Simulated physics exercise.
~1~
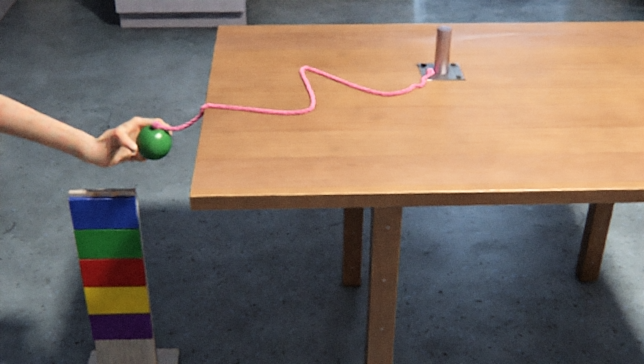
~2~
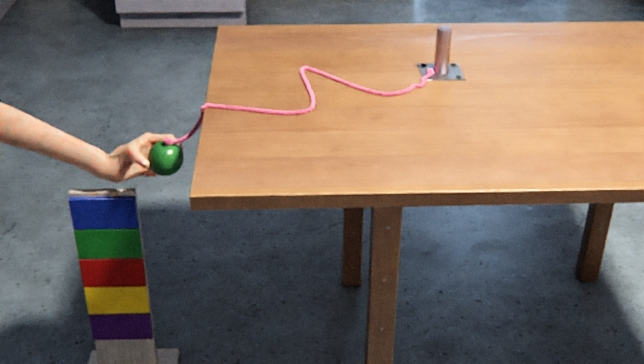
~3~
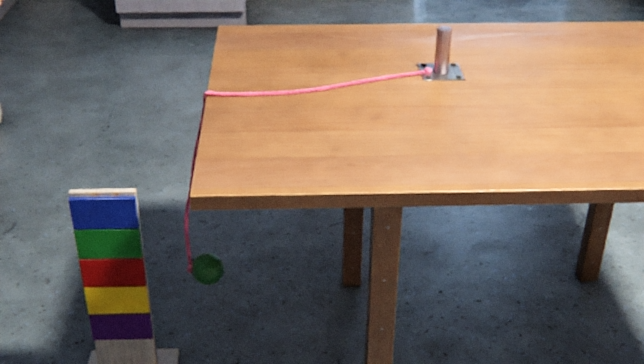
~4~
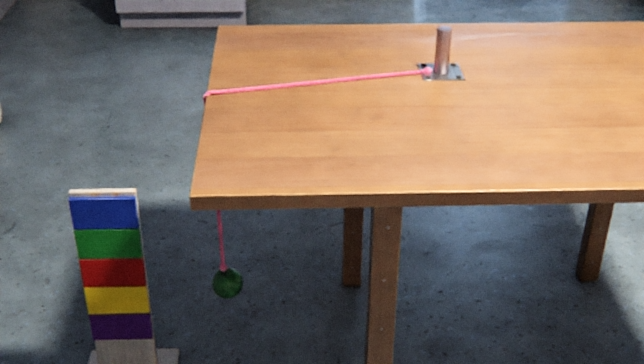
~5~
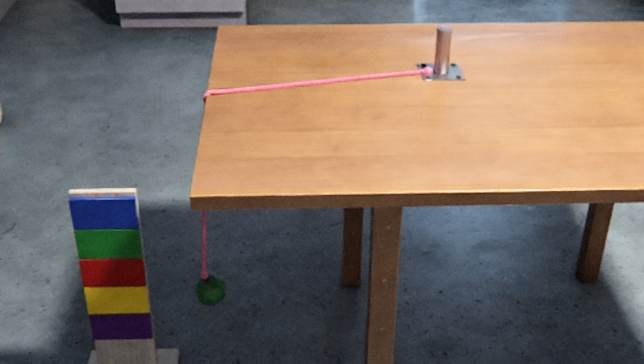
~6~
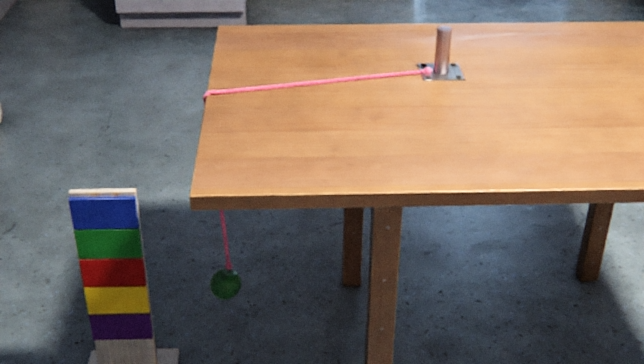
A green apple tied to a pink cord from a post on a wooden table is held by a hand past the table's left edge, then released. It drops, pulls the cord straight and swings slightly side to side, ending level with the yellow band on the striped stand.
